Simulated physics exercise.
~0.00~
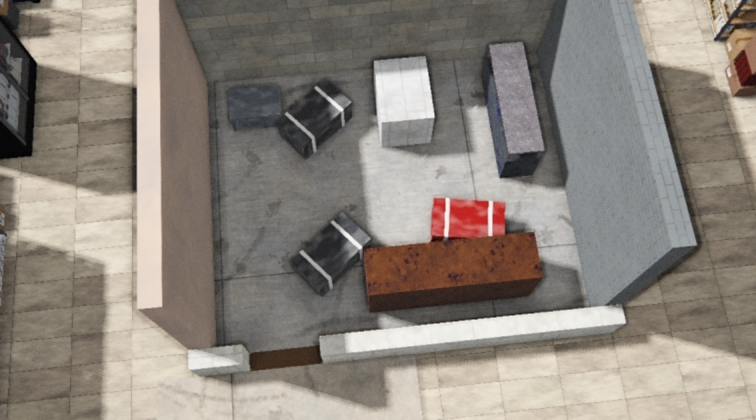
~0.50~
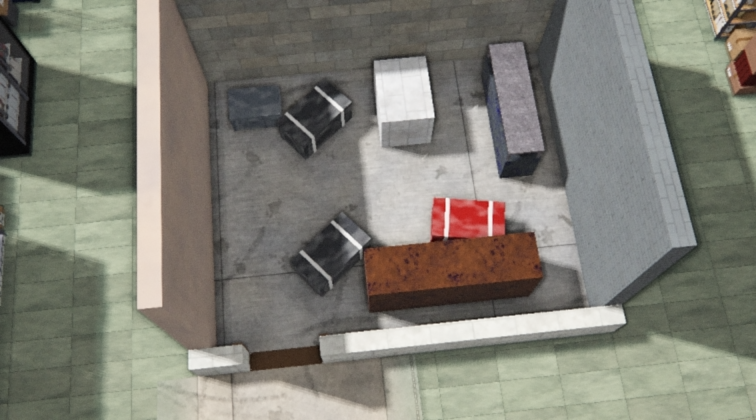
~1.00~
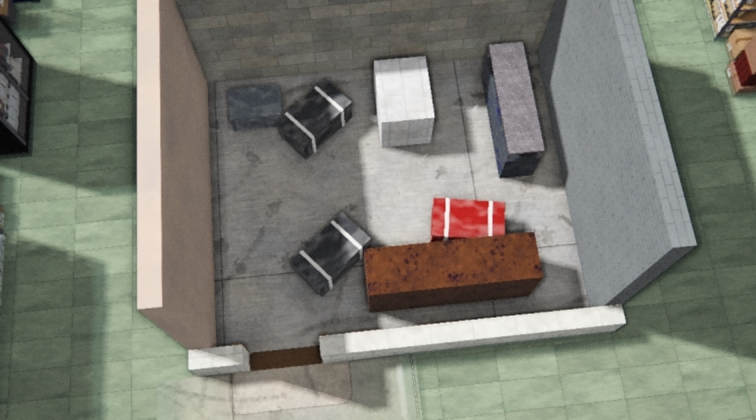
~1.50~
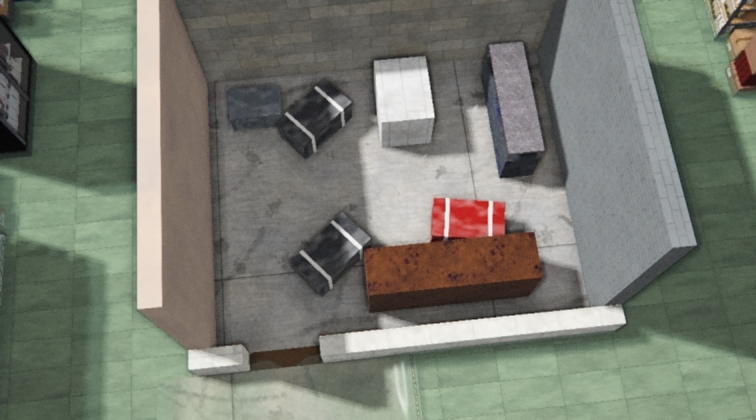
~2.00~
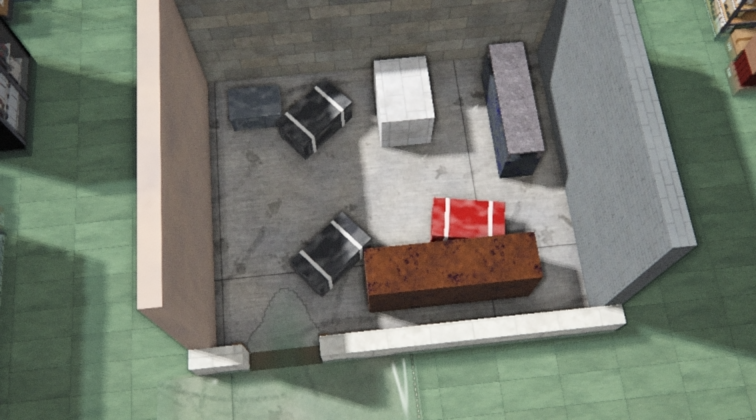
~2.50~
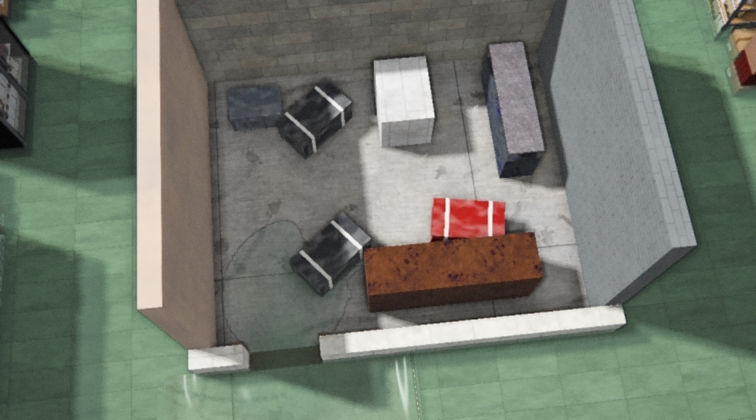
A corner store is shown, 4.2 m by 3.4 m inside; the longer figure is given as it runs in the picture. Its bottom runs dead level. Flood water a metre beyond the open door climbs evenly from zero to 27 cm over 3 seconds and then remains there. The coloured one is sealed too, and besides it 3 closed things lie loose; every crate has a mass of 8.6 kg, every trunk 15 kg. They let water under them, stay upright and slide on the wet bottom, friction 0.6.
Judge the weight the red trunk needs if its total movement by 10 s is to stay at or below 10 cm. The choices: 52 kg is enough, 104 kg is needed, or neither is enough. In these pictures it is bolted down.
It will manage with the smaller ballast.
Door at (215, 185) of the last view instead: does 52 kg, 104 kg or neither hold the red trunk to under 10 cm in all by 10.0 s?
The answer is that the lesser mass suffices.
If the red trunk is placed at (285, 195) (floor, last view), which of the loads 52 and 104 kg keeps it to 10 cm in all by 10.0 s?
Short answer: Heavier load only.
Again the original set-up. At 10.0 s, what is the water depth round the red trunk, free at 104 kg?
Depth: Approx. 8 cm.
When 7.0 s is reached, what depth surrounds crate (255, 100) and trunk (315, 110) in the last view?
First roughly 13 cm, second roughly 14 cm.
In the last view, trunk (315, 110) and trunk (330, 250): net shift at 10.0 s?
Net displacement, in order: 120 cm; 200 cm.
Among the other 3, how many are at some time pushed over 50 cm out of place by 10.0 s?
By my tally, 3.
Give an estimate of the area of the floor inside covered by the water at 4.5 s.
Near 7.5 m2 in all.
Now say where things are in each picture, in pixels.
The first picture shows the red trunk at (469, 219) rests on the ground; water covers 0.0 m2; 0 of 4 have shifted.
The second picture shows the red trunk at (469, 219) rests on the ground; water covers 0.0 m2; 0 of 4 have shifted.
The third picture shows the red trunk at (469, 219) rests on the ground; 0.0 m2 under water; 0 of 4 have shifted.
The fourth picture shows the red trunk at (469, 219), on the bottom; 0.0 m2 under water; 0 of 4 have shifted.
The fifth picture shows the red trunk at (469, 219), on the bottom; water covers 0.3 m2; 0 of 4 have shifted.
The sixth picture shows the red trunk at (469, 219) rests on the ground; water covers 1.4 m2; 0 of 4 have shifted.
After 3.5 s the red trunk would be 0 cm from its start with 52 kg and 0 cm from its start with 104 kg; 0 cm of water round it then.
After 4.5 s the red trunk would be 0 cm from its start with 52 kg and 0 cm from its start with 104 kg; 1 cm of water round it then.
After 7.0 s the red trunk would be 0 cm from its start with 52 kg and 0 cm from its start with 104 kg; 2 cm of water round it then.
After 10.0 s the red trunk would be 0 cm from its start with 52 kg and 0 cm from its start with 104 kg; 8 cm of water round it then.
